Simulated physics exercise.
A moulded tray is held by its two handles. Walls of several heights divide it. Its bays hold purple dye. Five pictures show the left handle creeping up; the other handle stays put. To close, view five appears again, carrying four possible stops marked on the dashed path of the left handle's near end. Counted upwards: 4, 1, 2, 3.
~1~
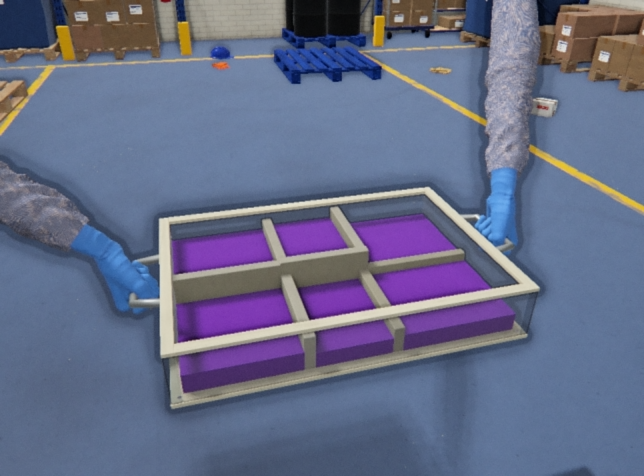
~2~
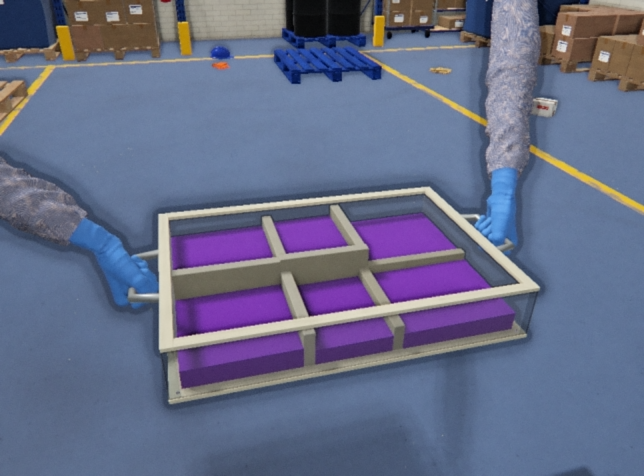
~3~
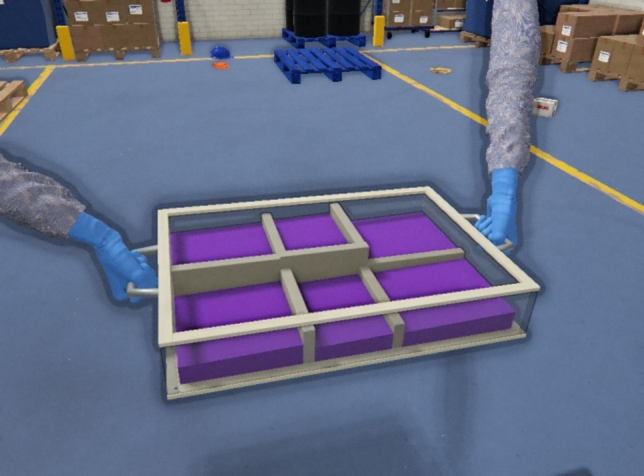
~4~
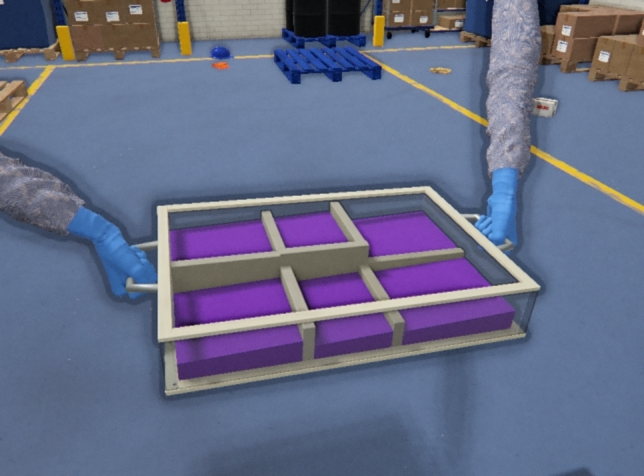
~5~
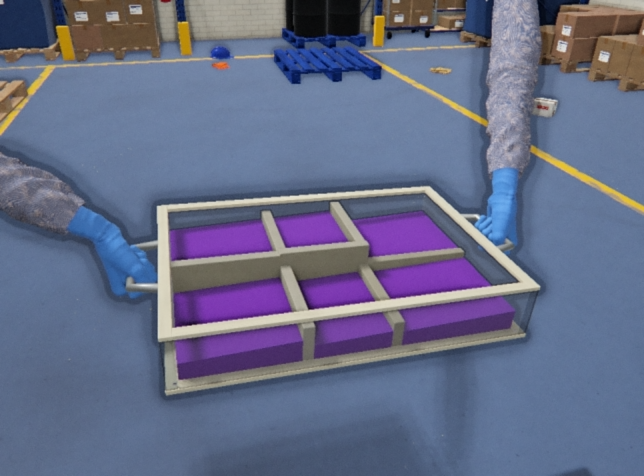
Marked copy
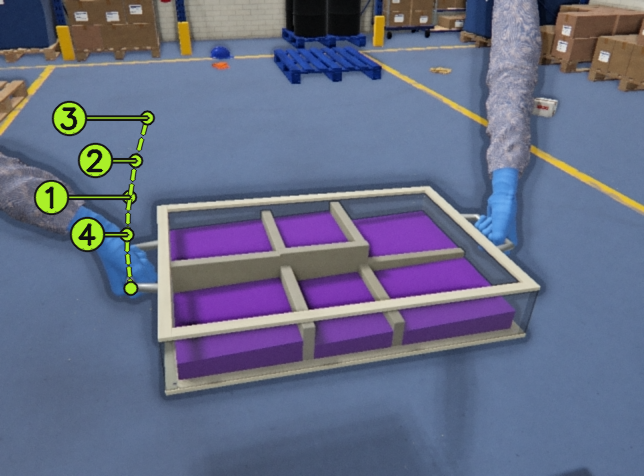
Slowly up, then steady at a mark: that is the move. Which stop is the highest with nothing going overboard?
The limit is 2.
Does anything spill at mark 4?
No.
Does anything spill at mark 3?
Yes, it does.
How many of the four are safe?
Three of the four.
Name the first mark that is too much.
Here it is mark 3.
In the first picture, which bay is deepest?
That is the back middle bay.
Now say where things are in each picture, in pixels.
The tray is level; deepest in the back middle bay, at (312, 242), shallowest in the front middle; left handle at (135, 283).
Tipped about 1° down to the right; no wall is crossed; left handle at (134, 277).
Tipped about 2° down to the right; no wall is crossed; left handle at (133, 272).
Tipped about 3° down to the right; no wall is crossed; left handle at (132, 268).
Tipped about 3° down to the right; deepest in the back middle bay, at (311, 236), shallowest in the front middle; left handle at (132, 267).
On the marked copy, 1 at (129, 197); 2 at (135, 160); 3 at (147, 118); 4 at (127, 234).
With 1, nothing spills; the back left bay holds the most.
With 2, nothing spills; the back right bay holds the most.
With 3, about 8 % goes over the rim.
With 4, nothing spills; the back left bay holds the most.
